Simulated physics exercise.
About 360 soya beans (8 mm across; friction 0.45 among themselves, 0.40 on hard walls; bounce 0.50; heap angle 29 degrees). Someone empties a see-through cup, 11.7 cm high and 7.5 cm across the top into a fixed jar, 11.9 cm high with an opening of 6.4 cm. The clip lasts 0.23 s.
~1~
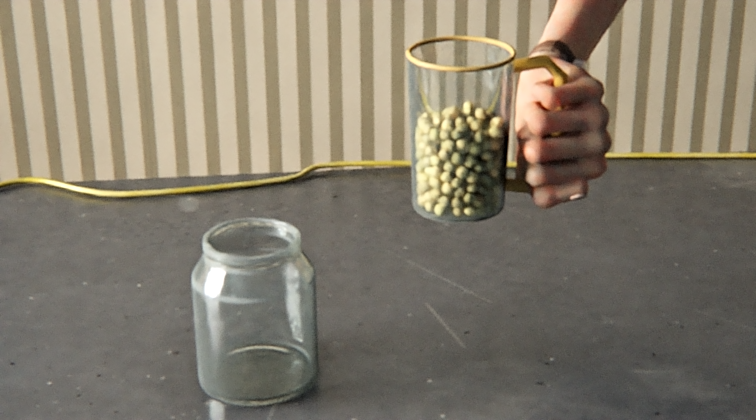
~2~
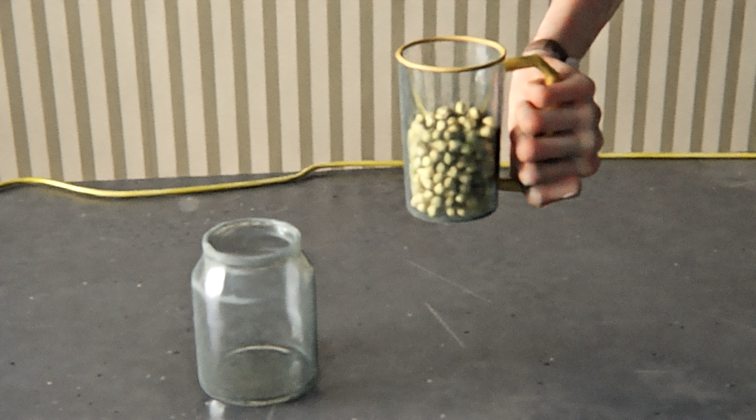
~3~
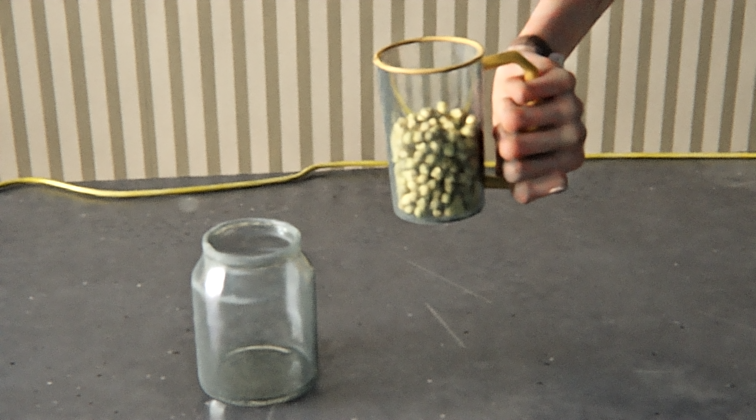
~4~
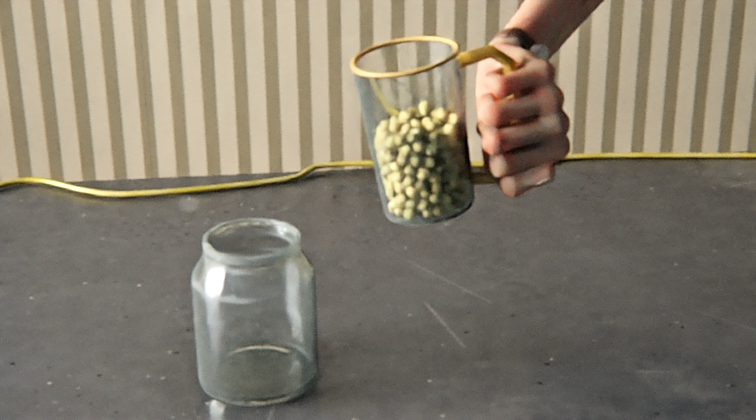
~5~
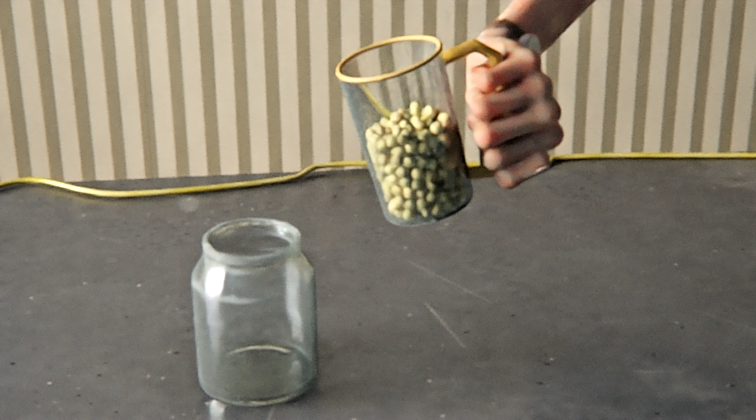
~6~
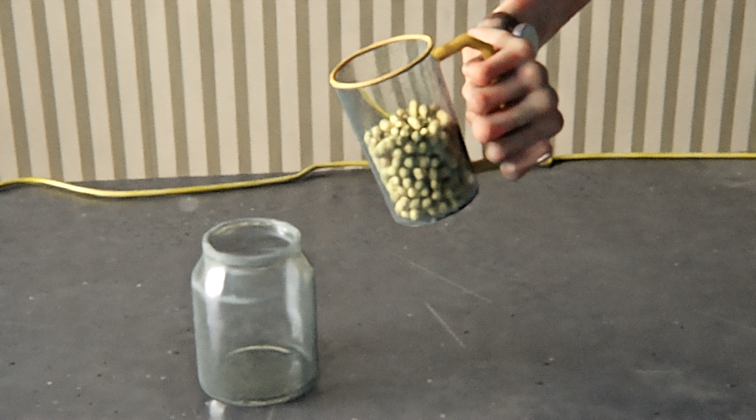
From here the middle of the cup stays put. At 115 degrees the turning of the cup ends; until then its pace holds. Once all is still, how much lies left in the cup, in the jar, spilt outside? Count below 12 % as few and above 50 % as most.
Left in the cup: Very few; in the jar: Very few; spilt outside: The larger part.
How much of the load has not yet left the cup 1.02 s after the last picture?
Some 45 per cent of the load.
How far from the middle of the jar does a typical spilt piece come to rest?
Roughly 14 cm.
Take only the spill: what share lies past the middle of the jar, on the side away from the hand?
Roughly 0 per cent.
Then, 0.39 s after the last picture, tilt 66 degrees; the cup holds 100 %, the jar 0 %.
Then, 0.65 s after the last picture, tilt 97 degrees; the cup holds 100 %, the jar 0 %.
Then, 1.02 s after the last picture, tilt 115 degrees; the cup holds 45 %, the jar 0 %.
In the end, still above 0 %, jar 5 %, spilt 95 %.
